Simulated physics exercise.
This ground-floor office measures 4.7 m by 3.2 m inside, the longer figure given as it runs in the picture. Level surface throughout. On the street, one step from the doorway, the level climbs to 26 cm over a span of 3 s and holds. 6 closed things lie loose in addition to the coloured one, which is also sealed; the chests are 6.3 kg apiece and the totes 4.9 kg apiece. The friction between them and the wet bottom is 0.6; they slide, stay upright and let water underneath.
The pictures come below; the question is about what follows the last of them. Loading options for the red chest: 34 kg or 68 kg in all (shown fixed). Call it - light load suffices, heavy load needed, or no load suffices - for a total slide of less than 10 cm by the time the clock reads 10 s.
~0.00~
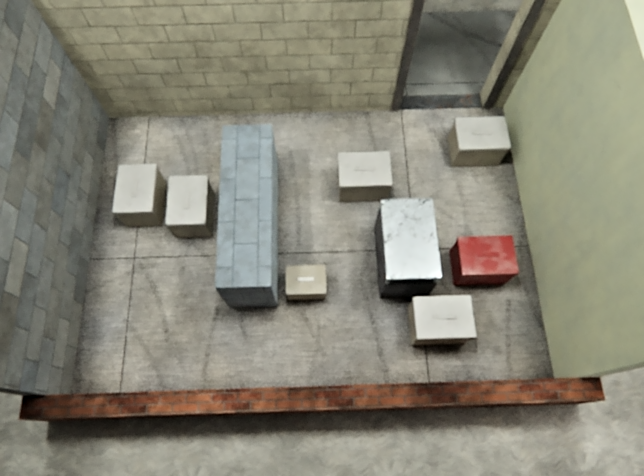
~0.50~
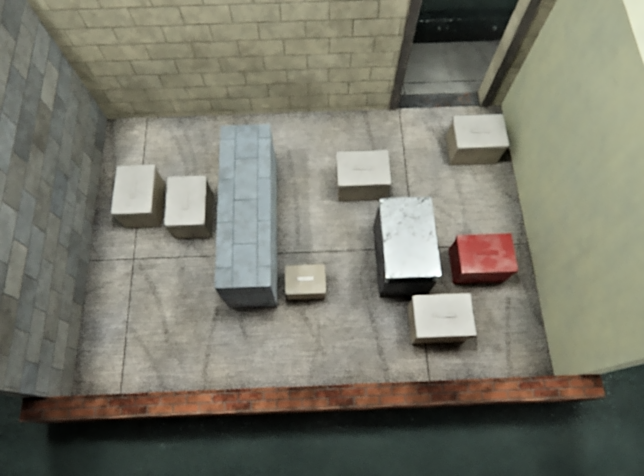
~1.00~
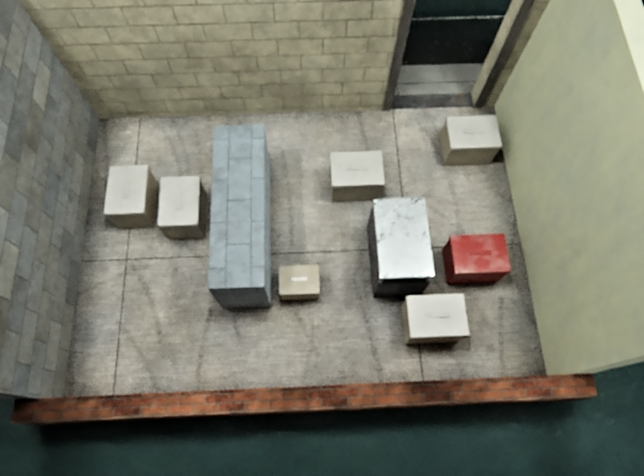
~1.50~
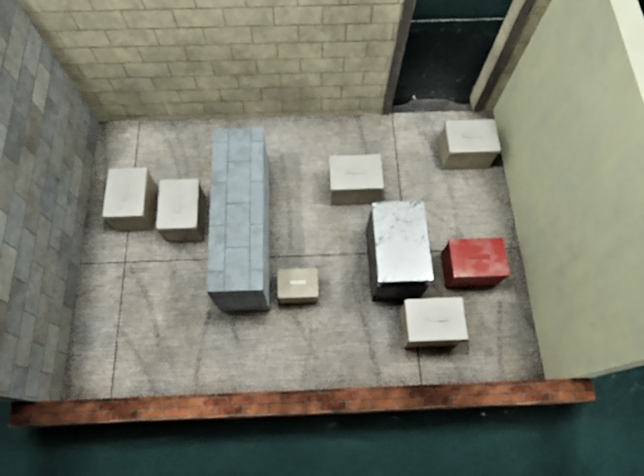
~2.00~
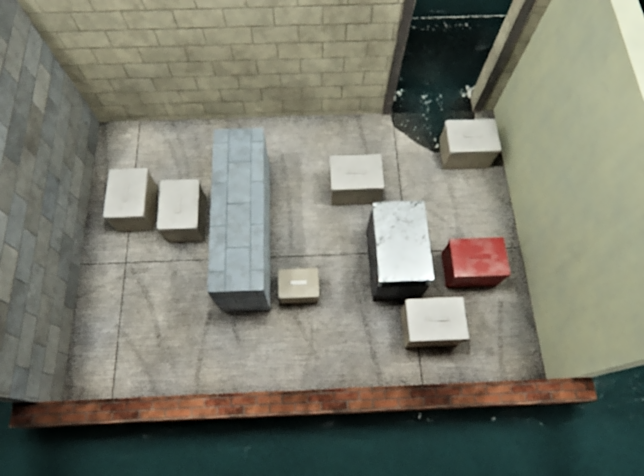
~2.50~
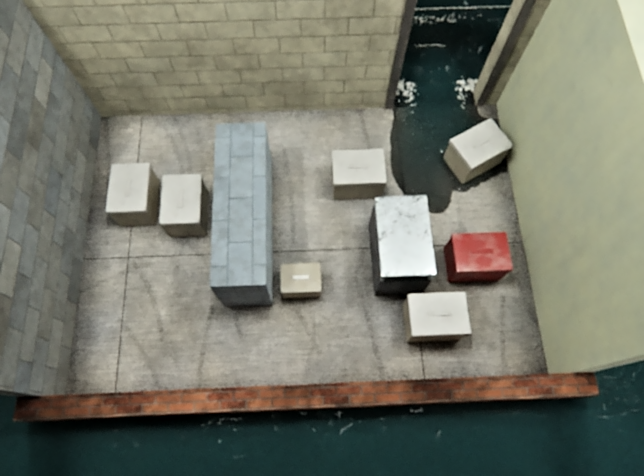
My call: Heavy load needed.
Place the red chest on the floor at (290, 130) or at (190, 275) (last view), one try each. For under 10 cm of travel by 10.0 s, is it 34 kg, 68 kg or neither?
For the first spot the lighter suffices, for the second the lighter suffices.
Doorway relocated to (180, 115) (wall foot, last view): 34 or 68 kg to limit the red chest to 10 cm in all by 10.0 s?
For that position, the smaller mass succeeds.
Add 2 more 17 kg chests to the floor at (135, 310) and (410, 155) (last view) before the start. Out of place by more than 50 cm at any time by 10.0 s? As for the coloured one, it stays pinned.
In that order: Within it, beyond it.
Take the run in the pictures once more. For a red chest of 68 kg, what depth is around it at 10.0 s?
Close to 15 cm deep.
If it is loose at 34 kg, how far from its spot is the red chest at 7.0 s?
Shift: Roughly 100 cm.
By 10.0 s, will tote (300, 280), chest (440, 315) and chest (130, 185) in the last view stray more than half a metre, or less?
First exceeds it, then exceeds it, then stays inside.
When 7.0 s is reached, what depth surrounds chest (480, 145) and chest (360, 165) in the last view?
I'd put it at 15 cm and 6 cm respectively.
After 3.5 s the red chest would be 1 cm from its start with 34 kg and 0 cm from its start with 68 kg; 5 cm of water round it then.
After 4.5 s the red chest would be 24 cm from its start with 34 kg and 0 cm from its start with 68 kg; 11 cm of water round it then.
After 7.0 s the red chest would be 97 cm from its start with 34 kg and 0 cm from its start with 68 kg; 14 cm of water round it then.
After 10.0 s the red chest would be 195 cm from its start with 34 kg and 0 cm from its start with 68 kg; 15 cm of water round it then.
